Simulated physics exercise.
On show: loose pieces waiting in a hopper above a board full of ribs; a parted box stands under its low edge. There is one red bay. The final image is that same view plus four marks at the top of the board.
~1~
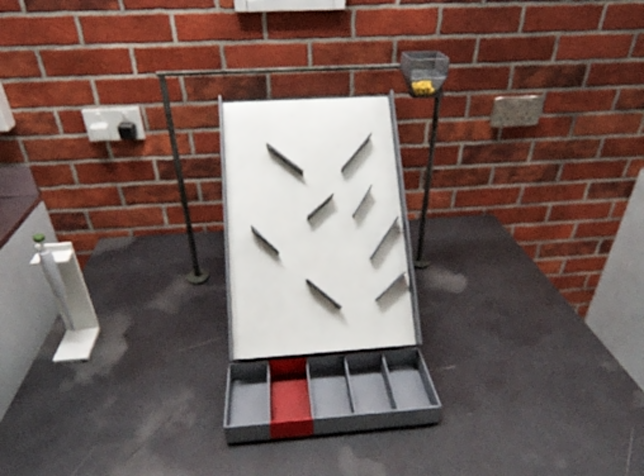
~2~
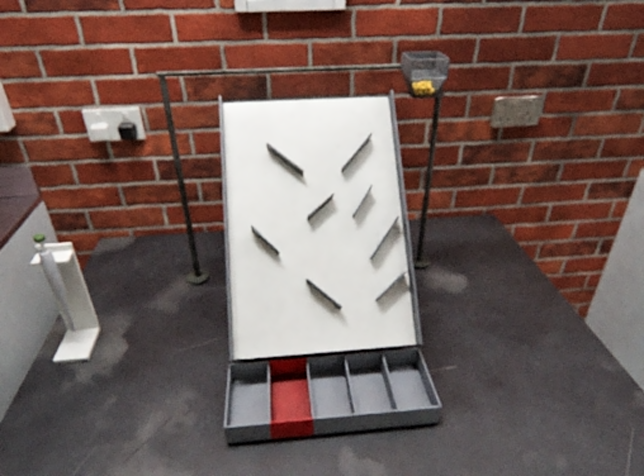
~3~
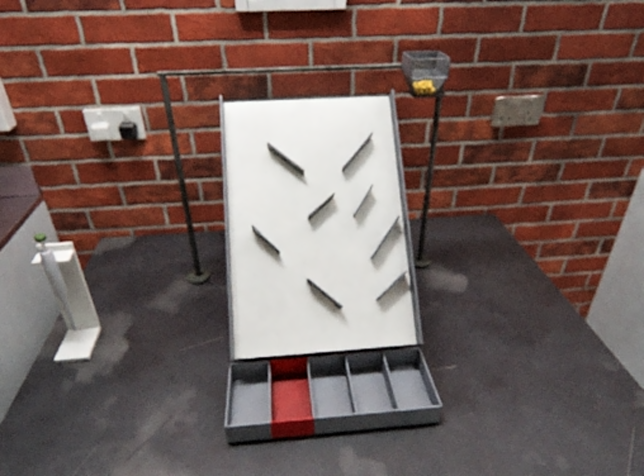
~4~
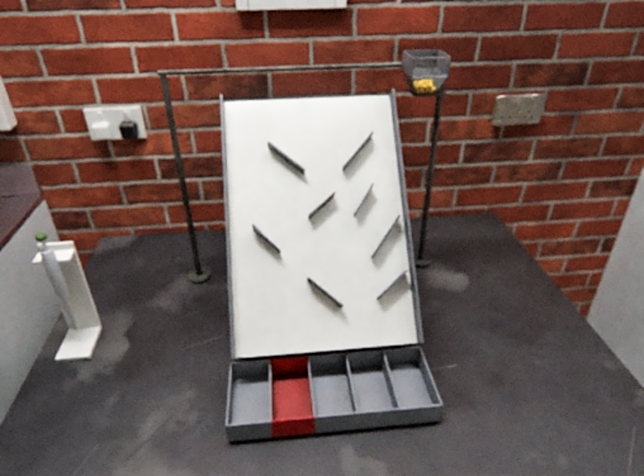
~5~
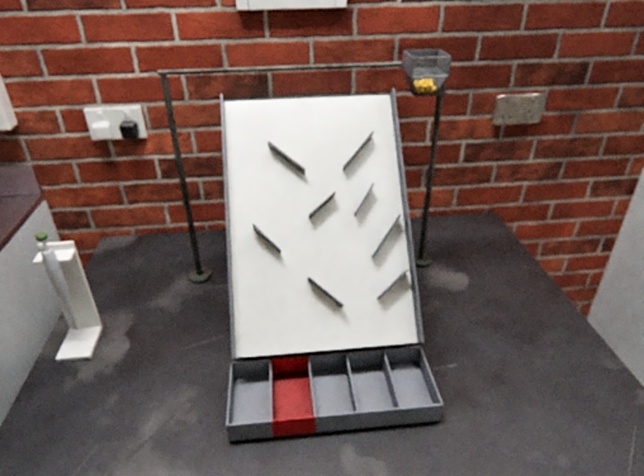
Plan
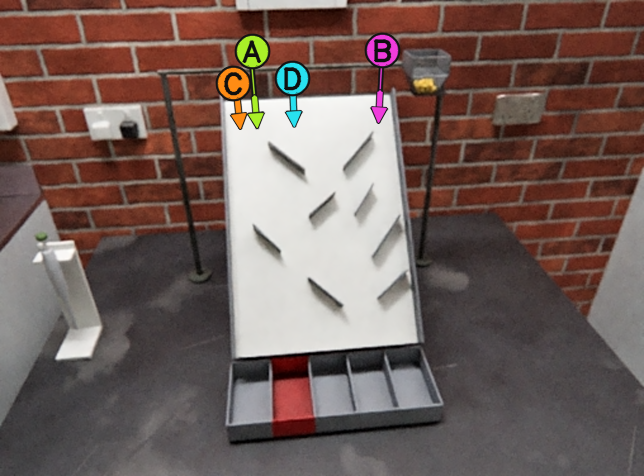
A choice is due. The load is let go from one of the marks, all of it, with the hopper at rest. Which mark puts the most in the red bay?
D is best.
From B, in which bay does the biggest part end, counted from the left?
The fourth.
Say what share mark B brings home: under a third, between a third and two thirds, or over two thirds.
Under a third.
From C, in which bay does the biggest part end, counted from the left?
The first from the left.
On the marked copy, mark A meets the board at (256, 122); mark B meets the board at (378, 117); mark C meets the board at (239, 123); mark D meets the board at (294, 121).
With A, close to a quarter in the red bay, close to two thirds in other bays, a small share outside the box.
With B, a small share in the red bay, all but a few in other bays.
With C, a small share in the red bay, close to two thirds in other bays, a small share outside the box.
With D, close to two thirds in the red bay, close to a third in other bays, only a few outside the box.
